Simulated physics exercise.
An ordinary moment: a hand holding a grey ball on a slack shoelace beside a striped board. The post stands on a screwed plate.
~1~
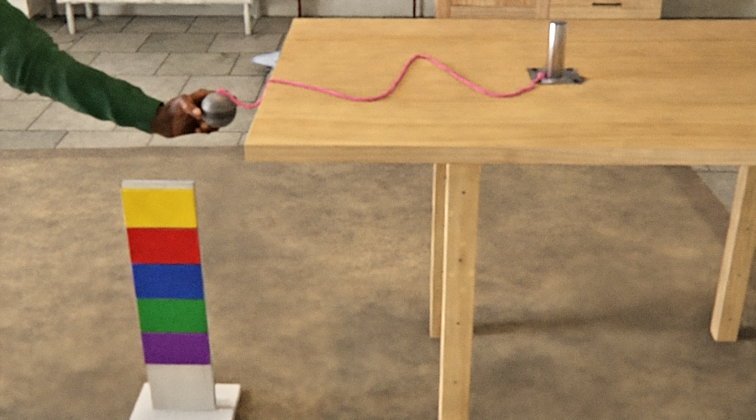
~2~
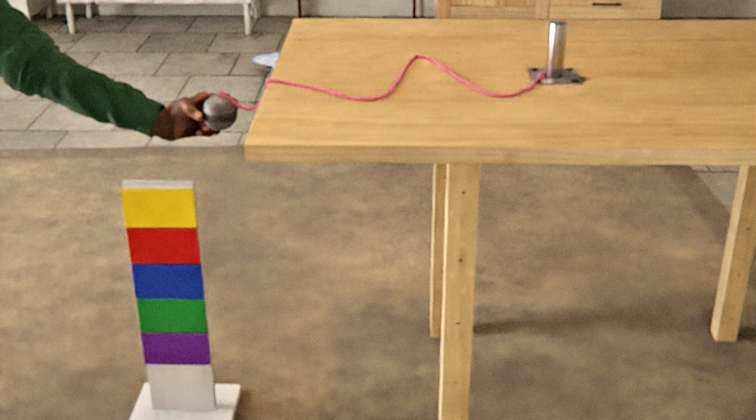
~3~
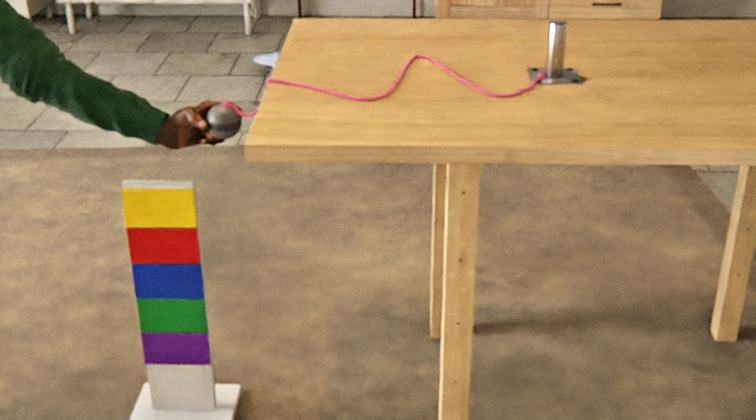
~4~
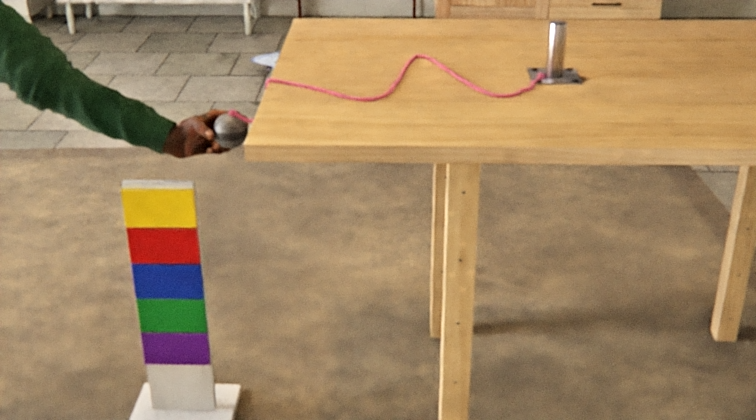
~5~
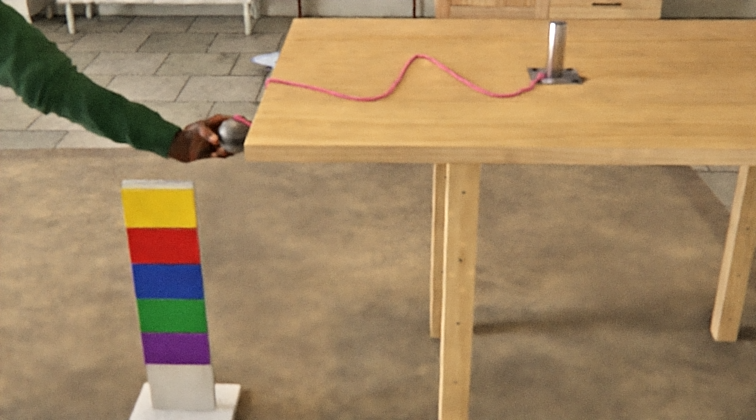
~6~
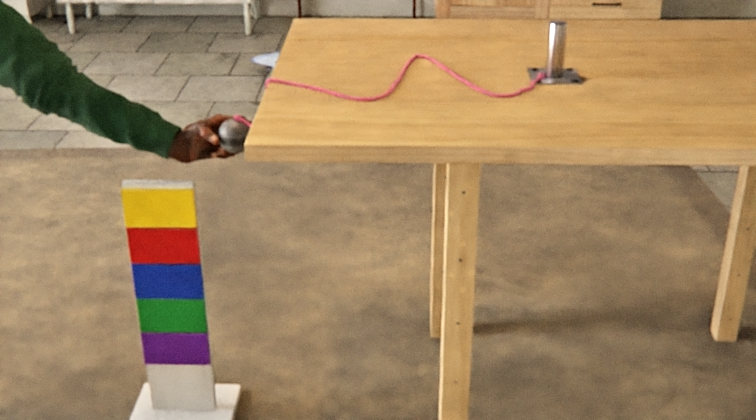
A hand in a dark green sleeve reaches in from the left, holding a grey ball beside the near corner of a light wooden table, seen from slightly above in a paved room. A slack pink shoelace winds across the tabletop to a metal post on a plate, and a board striped yellow, red, blue, green and purple stands below the hand. The hand lowers the ball slightly and shifts it right toward the table's edge, while the camera stays still.
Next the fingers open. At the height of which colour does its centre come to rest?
At purple.
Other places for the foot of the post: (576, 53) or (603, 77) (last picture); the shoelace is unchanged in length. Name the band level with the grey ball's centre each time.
Try by try: Green; green.
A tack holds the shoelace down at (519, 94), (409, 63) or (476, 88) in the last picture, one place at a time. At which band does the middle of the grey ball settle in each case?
Try by try: Green; red; green.
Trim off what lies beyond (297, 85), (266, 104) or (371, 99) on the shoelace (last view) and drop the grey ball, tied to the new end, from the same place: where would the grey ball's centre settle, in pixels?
The places are (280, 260), (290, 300) and (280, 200).
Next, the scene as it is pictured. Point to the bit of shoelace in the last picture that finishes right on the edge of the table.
It lies at about (406, 68).
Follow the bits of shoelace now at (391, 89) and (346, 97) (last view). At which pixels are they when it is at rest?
About (274, 147), and the other about (278, 201).
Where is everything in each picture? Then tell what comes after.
The first frame shows grey ball (219, 110); yellow (159, 210); red (163, 247); blue (167, 282); green (171, 317); purple (175, 350).
The second frame shows grey ball (220, 113); shoelace through (521, 90) (455, 75) (410, 62) (386, 94) (301, 86).
The third frame shows grey ball (224, 122).
The fourth frame shows grey ball (231, 131); shoelace through (521, 90) (455, 75) (410, 62) (386, 94) (301, 86).
The fifth frame shows grey ball (235, 136).
The sixth frame shows grey ball (235, 136); shoelace through (521, 90) (455, 75) (410, 62) (386, 94) (301, 86).
Soon after, ball near (287, 311); level with green.
Then, ball near (291, 342); level with purple.
At rest, ball near (289, 347); level with purple. Its centre hangs level with the purple band.
